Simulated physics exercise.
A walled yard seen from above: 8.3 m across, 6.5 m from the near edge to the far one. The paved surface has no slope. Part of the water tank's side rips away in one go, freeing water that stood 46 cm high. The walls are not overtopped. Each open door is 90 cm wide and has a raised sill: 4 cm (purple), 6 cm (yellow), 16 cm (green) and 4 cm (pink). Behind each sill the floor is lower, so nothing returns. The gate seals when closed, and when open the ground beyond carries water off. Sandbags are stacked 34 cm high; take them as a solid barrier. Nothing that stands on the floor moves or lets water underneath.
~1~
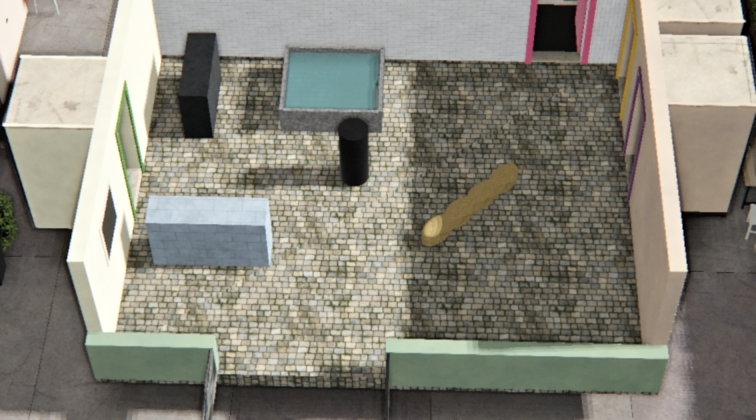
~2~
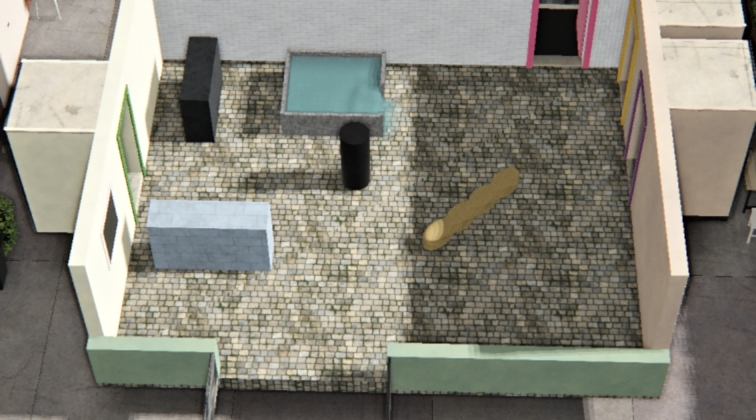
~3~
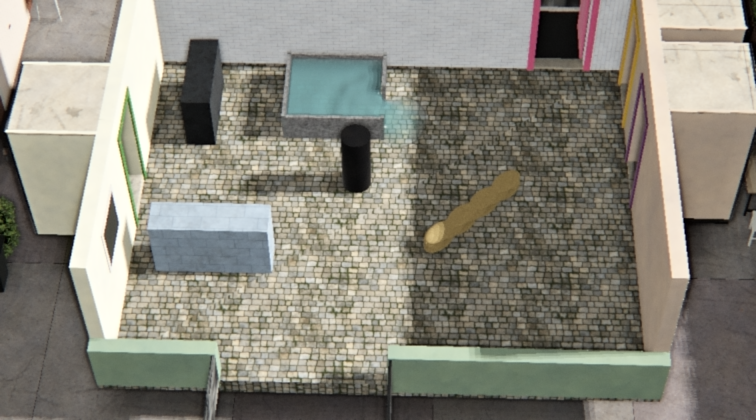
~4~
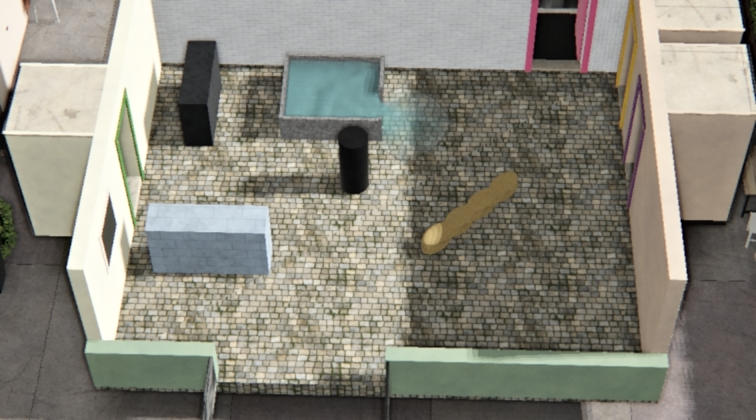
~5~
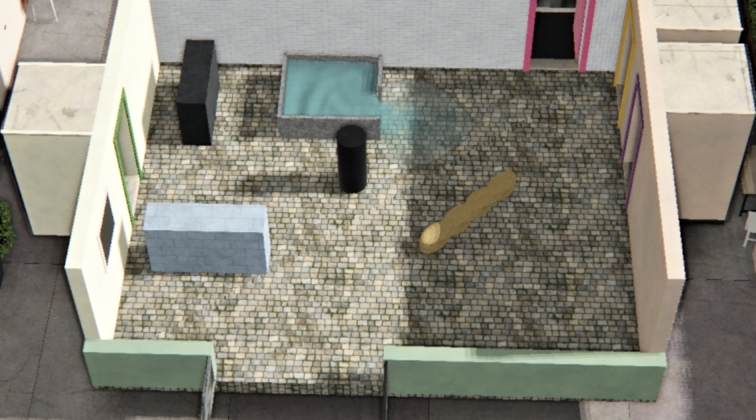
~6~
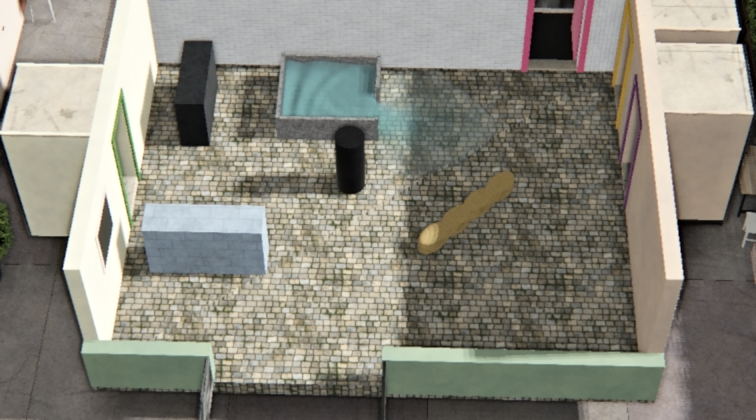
Walled paved yard seen from above, water spilling from the right side of a raised tank and spreading rightward across the stones.
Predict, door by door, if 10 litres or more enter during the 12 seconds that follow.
Door by door: At the purple door it passes the limit; at the yellow door it passes the limit; at the green door it does not reach the limit; at the pink door it goes over the limit.
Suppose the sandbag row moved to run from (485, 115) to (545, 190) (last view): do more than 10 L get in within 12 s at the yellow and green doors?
Then: Yellow over, green under.
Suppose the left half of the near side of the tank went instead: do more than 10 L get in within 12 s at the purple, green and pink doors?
Then: Purple under, green under, pink under.
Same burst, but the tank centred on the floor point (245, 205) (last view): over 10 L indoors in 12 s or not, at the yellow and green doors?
Then: Yellow not over, green under.
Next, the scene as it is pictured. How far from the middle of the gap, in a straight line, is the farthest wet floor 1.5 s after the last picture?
Roughly 4.4 m.
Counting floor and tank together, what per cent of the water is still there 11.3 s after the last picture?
About 86 per cent.
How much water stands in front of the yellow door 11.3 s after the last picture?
Some 3.5 cm.
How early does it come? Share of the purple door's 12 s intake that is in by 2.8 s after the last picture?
About 40 per cent.
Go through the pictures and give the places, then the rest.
The first frame shows still water, 46 cm deep, in the water tank at (333, 81).
In the second frame, the front is at (392, 102), 0.5 m from the gap at (380, 114); 0.1 m2 of floor is under water; 46 cm left at the back of the water tank.
In the third frame, the front is at (420, 110), 0.7 m from the gap at (381, 117); 0.5 m2 of floor is under water; 46 cm left at the back of the water tank.
In the fourth frame, water pours out at (379, 118) and has run 1.2 m, to (444, 120); typically 5 cm deep outside, 46 cm at the water tank's back.
In the fifth frame, the front is at (466, 130), 1.6 m from the gap at (377, 117); 1.9 m2 of floor is under water; 45 cm left at the back of the water tank.
In the sixth frame, the front is at (488, 133), 2.0 m from the gap at (375, 118); 2.6 m2 of floor is under water; 39 cm left at the back of the water tank.
Then, 0.7 s after the last picture water covers 15 % of the floor and is deepest (24 cm) near (383, 129); purple door not reached, yellow door not reached, green door not reached, pink door not reached.
Then, 1.5 s after the last picture water covers 20 % of the floor and is deepest (18 cm) near (383, 129); purple door 1 cm at the sill, 0 L in, yellow door 3 cm at the sill, 0 L in, green door not reached, pink door 6 cm at the sill, 0 L in.
Then, 2.8 s after the last picture water covers 25 % of the floor and is deepest (14 cm) near (383, 129); purple door 9 cm at the sill, 27 L in, yellow door 13 cm at the sill, 22 L in, green door not reached, pink door 5 cm at the sill, 2 L in.
Then, 6.3 s after the last picture water covers 35 % of the floor and is deepest (8 cm) near (383, 129); purple door 6 cm at the sill, 63 L in, yellow door 6 cm at the sill, 55 L in, green door not reached, pink door 7 cm at the sill, 18 L in.
Then, 11.3 s after the last picture water covers 50 % of the floor and is deepest (4 cm) near (594, 377); purple door 3 cm at the sill, 66 L in, yellow door 4 cm at the sill, 56 L in, green door not reached, pink door 4 cm at the sill, 27 L in.
